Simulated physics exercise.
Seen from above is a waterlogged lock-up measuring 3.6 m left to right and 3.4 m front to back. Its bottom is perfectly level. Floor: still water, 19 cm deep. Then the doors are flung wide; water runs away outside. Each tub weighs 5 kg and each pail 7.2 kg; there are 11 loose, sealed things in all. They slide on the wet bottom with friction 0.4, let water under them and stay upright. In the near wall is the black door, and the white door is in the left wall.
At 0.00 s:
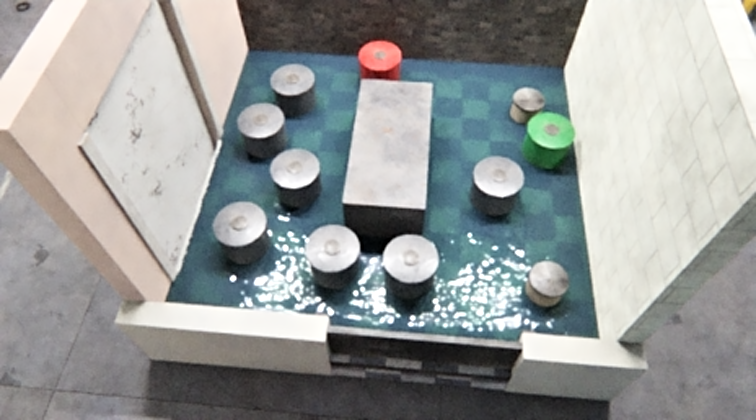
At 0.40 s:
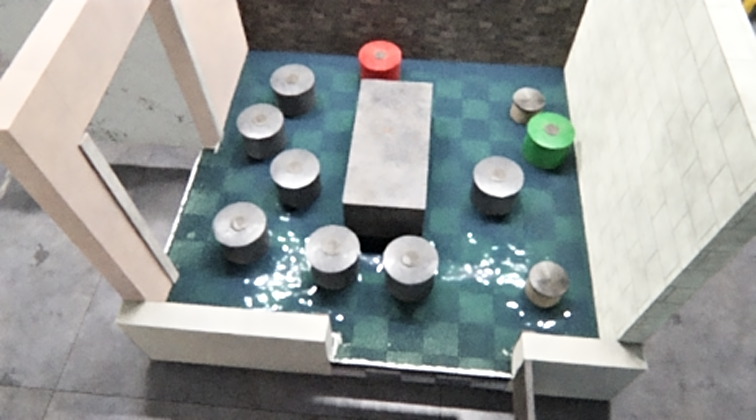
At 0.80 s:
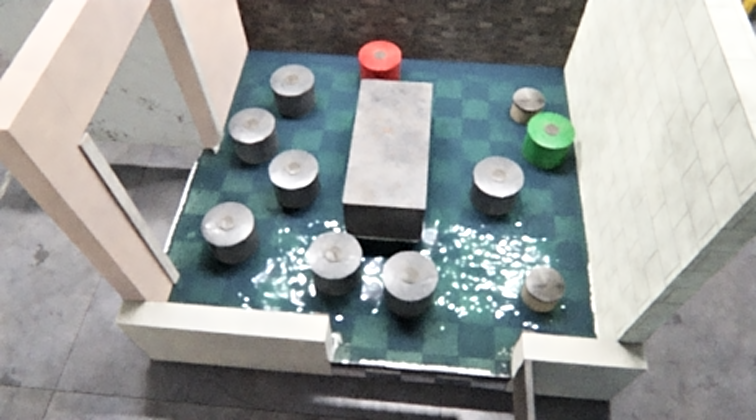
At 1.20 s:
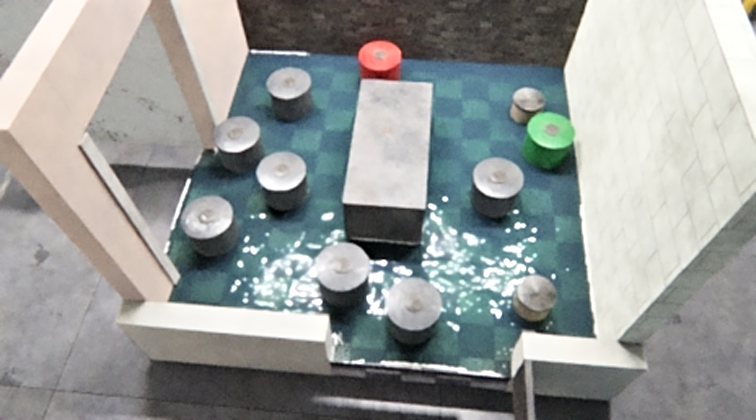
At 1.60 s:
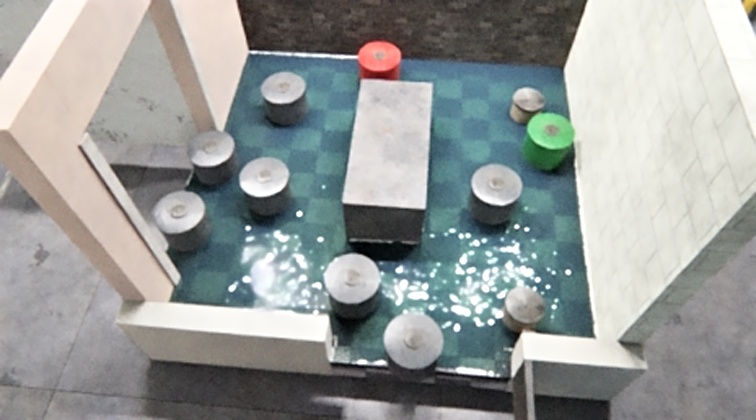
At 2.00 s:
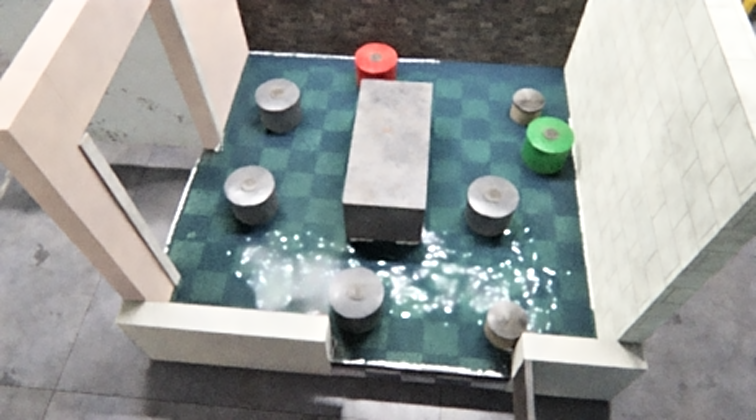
Grey drums drifted across the flooded floor once the white door on the left and the black door at the near side opened, and several slipped out of view while the green tub barely moved.
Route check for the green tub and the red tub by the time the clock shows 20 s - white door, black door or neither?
Routes: Green tub - black door, red tub - white door.
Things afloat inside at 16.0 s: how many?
Of them, 0.
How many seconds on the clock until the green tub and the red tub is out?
About 12.0 and 9.0 seconds.
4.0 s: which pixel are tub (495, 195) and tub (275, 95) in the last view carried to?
I'd say close to (451, 295) and close to (214, 176).
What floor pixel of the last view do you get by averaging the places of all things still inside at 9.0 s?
Mean position approx. (515, 227).
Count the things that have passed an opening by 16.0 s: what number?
Tally so far: 10.
After 4.0 s the green tub is near (551, 192), 0.7 m from its start, afloat; the red tub is near (326, 80), 0.6 m from its start, afloat; 6 of 11 are out; 5 afloat.
After 9.0 s the green tub is near (523, 268), 1.5 m from its start, afloat; the red tub has gone out by the white door; 9 of 11 are out; 1 afloat.
After 16.0 s the green tub has gone out by the black door; the red tub has gone out by the white door; 10 of 11 are out; 0 afloat.
After 20.0 s the green tub has gone out by the black door; the red tub has gone out by the white door; 10 of 11 are out; 0 afloat.
